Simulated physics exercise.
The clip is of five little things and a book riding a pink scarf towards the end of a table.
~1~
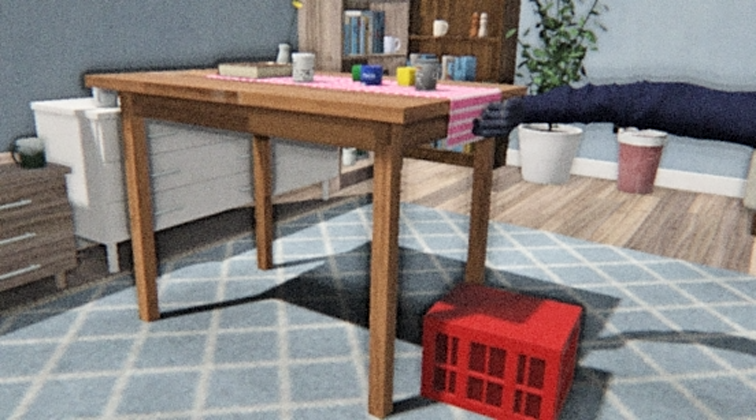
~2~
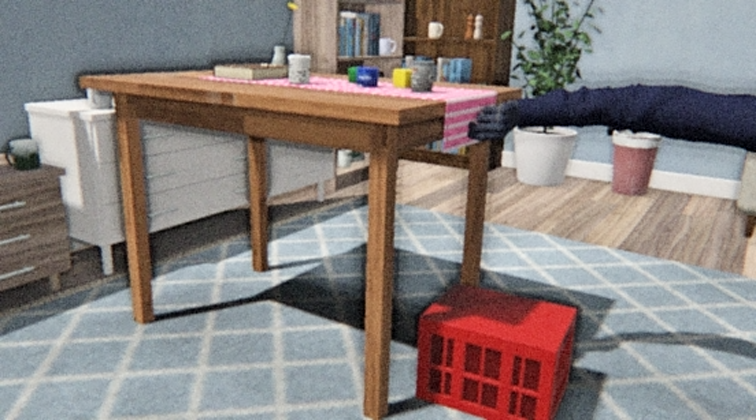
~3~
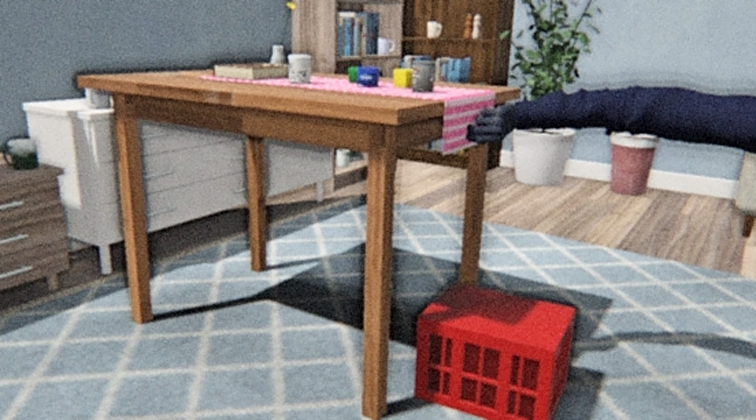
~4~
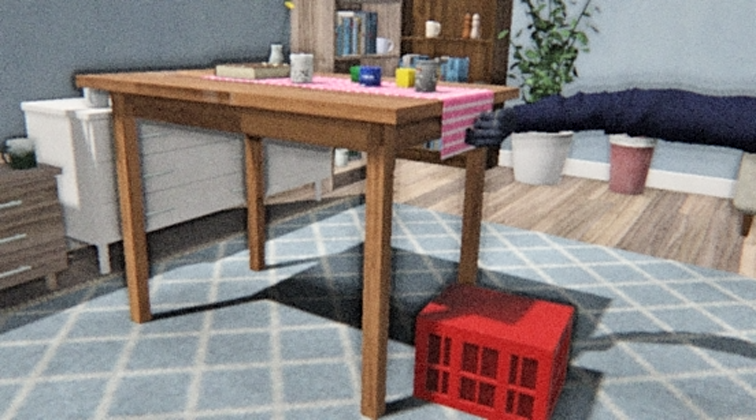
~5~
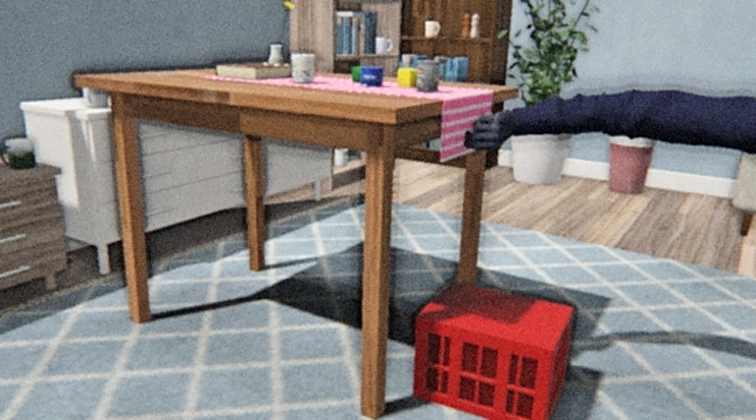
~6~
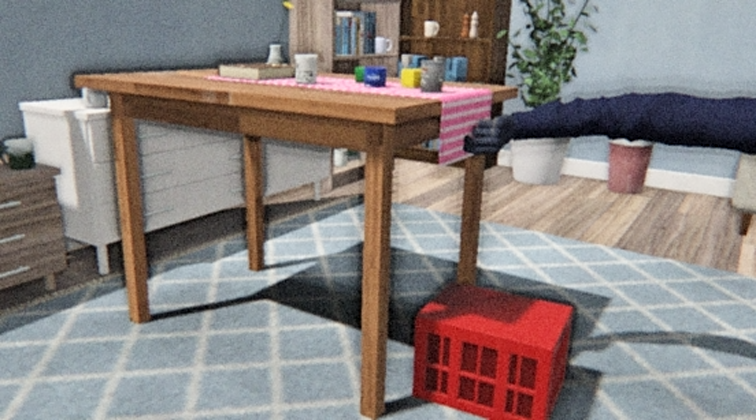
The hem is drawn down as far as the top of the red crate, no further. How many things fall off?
Over the edge go four.
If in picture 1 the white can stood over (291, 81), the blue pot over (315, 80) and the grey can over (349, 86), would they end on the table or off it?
The white can stays on, the blue pot survives, the grey can goes over.
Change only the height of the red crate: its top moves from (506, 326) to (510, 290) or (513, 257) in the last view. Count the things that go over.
Then 3 and 2.
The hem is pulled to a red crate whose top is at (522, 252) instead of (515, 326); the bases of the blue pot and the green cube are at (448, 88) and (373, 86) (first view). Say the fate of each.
The blue pot tumbles off; the green cube does not fall.
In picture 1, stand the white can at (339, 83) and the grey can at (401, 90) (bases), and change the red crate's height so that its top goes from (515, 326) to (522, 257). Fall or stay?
The white can survives; the grey can tumbles off.
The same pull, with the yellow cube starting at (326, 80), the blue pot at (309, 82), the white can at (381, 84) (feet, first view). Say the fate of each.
The yellow cube survives, the blue pot keeps its place on top, the white can tumbles off.
Soon after, hem near (462, 253); grey can and yellow cube gone.
Then, hem on the crate; grey can, yellow cube, blue pot and green cube gone.
At rest, hem on the crate; grey can, yellow cube, blue pot and green cube gone. The table loses four.
